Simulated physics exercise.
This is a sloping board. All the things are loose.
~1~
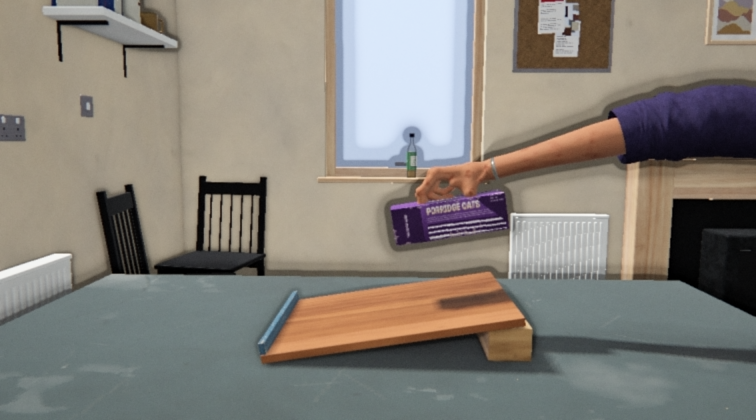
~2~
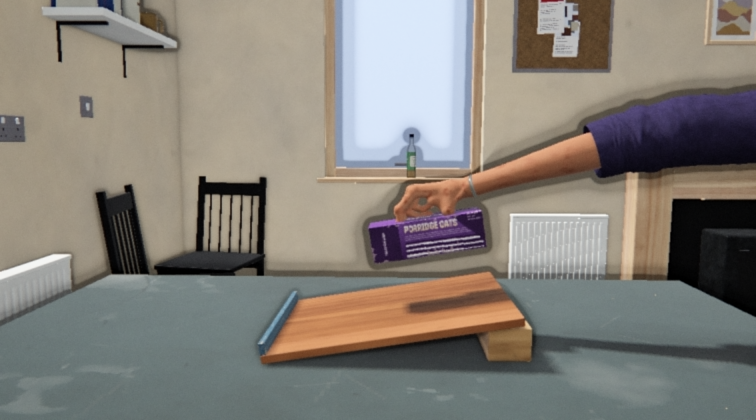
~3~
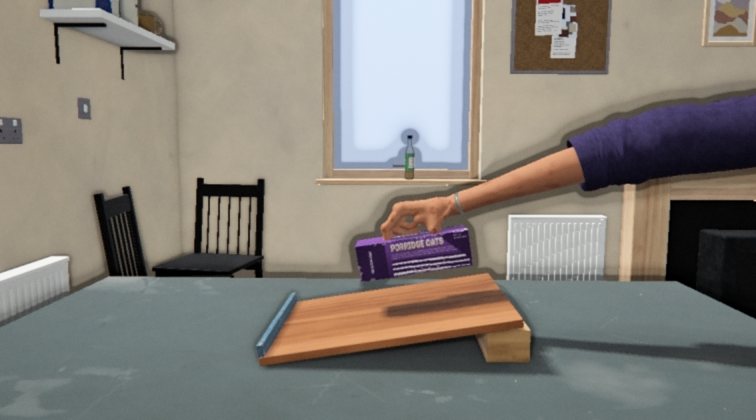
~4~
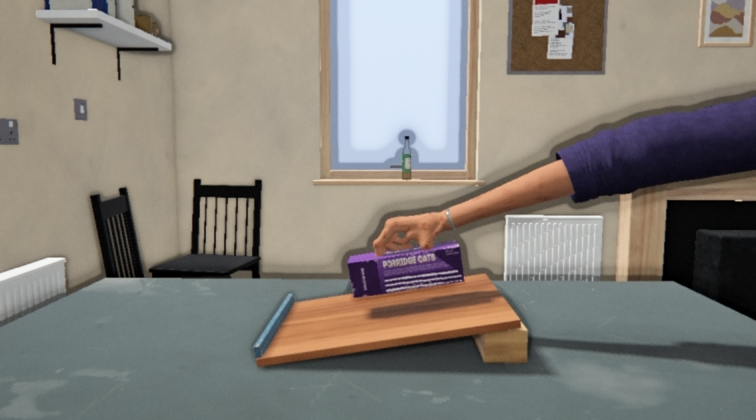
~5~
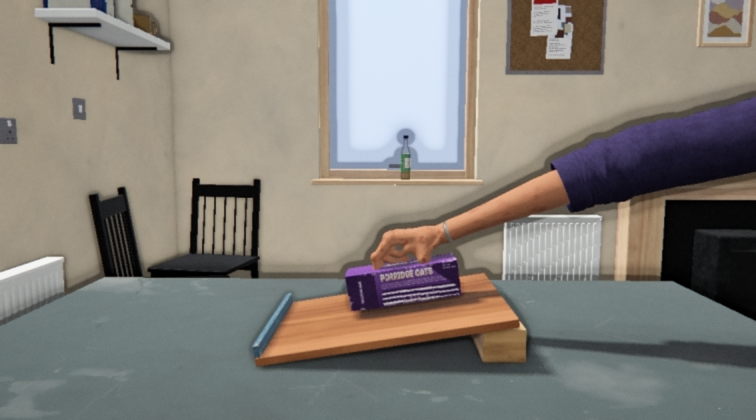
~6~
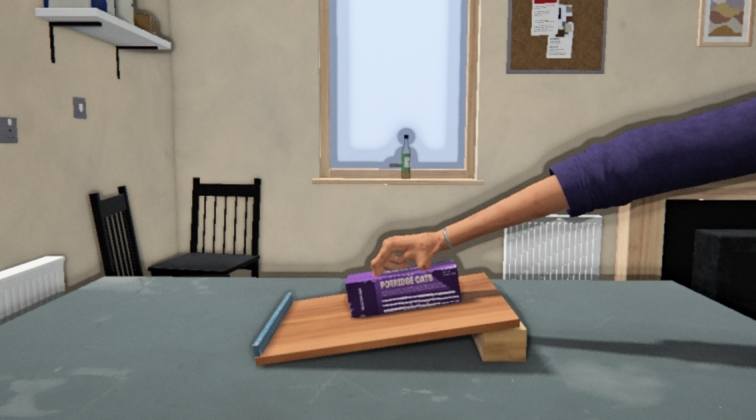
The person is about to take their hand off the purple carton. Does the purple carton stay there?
The purple carton remains at rest.
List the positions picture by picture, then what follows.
In the first picture, still above its spot; purple carton (448, 217).
In the second picture, still above its spot; purple carton (427, 235).
In the third picture, still above its spot; purple carton (413, 253).
In the fourth picture, still above its spot; purple carton (406, 269).
In the fifth picture, still above its spot; purple carton (403, 282).
In the sixth picture, set down, still held; purple carton (403, 288).
Then, 0.30 s past the last view, nothing moves.
Then, 0.70 s past the last view, purple carton resting near (403, 288).
Finally, it is still in place. Final places as the last picture's camera would see them, purple carton near (403, 288). The purple carton stays where it is put.
